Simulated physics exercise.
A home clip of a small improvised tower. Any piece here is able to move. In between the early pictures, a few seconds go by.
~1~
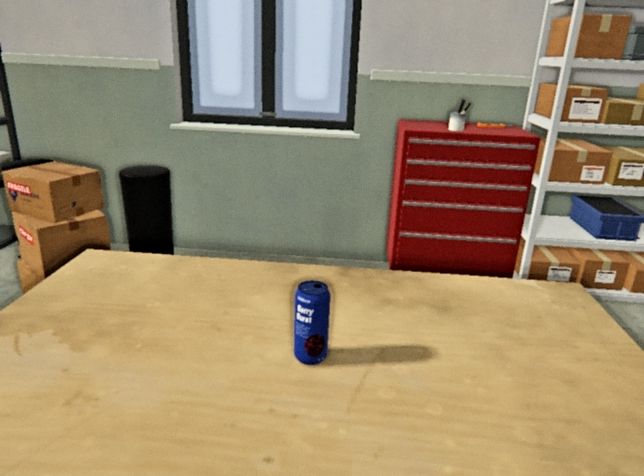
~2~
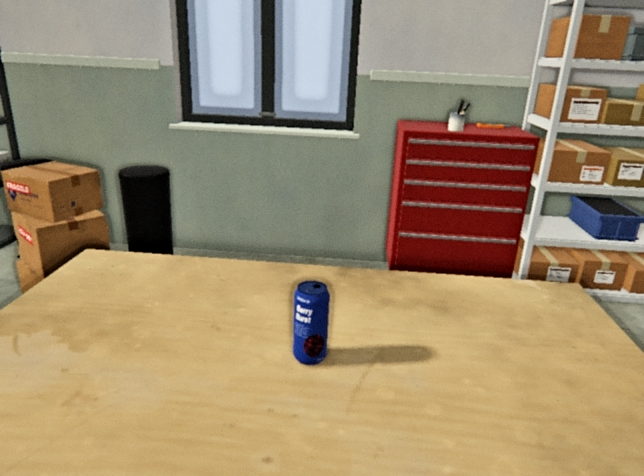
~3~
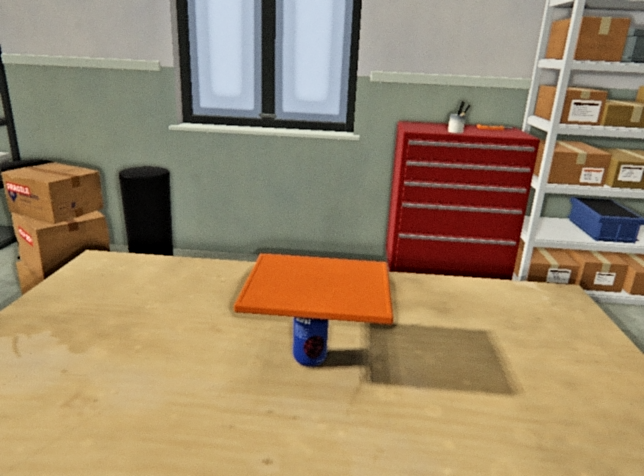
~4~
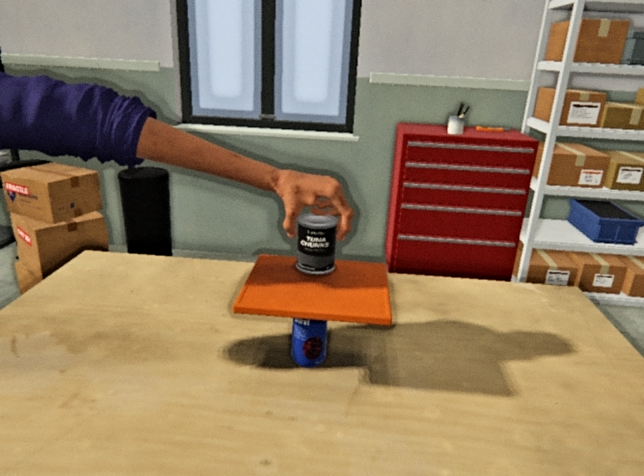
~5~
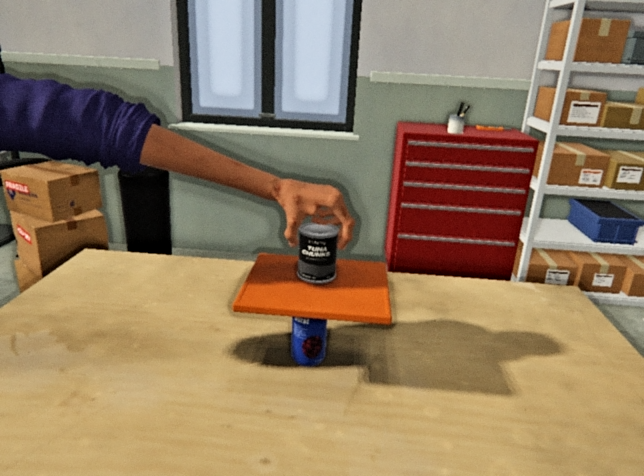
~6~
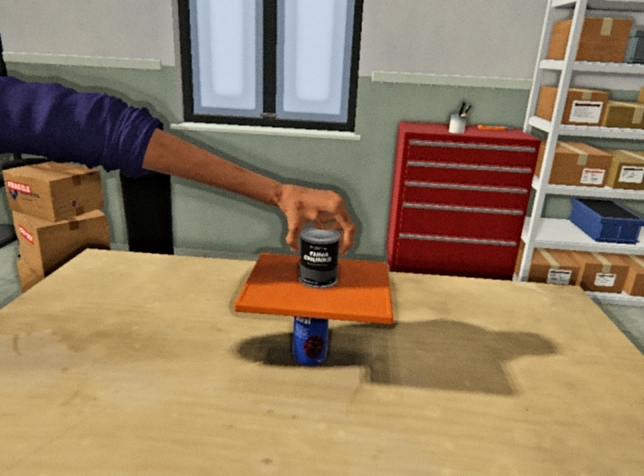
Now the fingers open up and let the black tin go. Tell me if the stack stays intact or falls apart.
I predict it will be stable.
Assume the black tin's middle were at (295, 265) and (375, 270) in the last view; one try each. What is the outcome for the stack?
Try one, the stack stays standing; try two, it collapses.
Then, 0.20 s past the last view, nothing moves.
Then, 0.50 s past the last view, black tin resting near (319, 258).
Finally, all 3 still in place. Final places as the last picture's camera would see them, black tin near (319, 258). The stack keeps its balance.
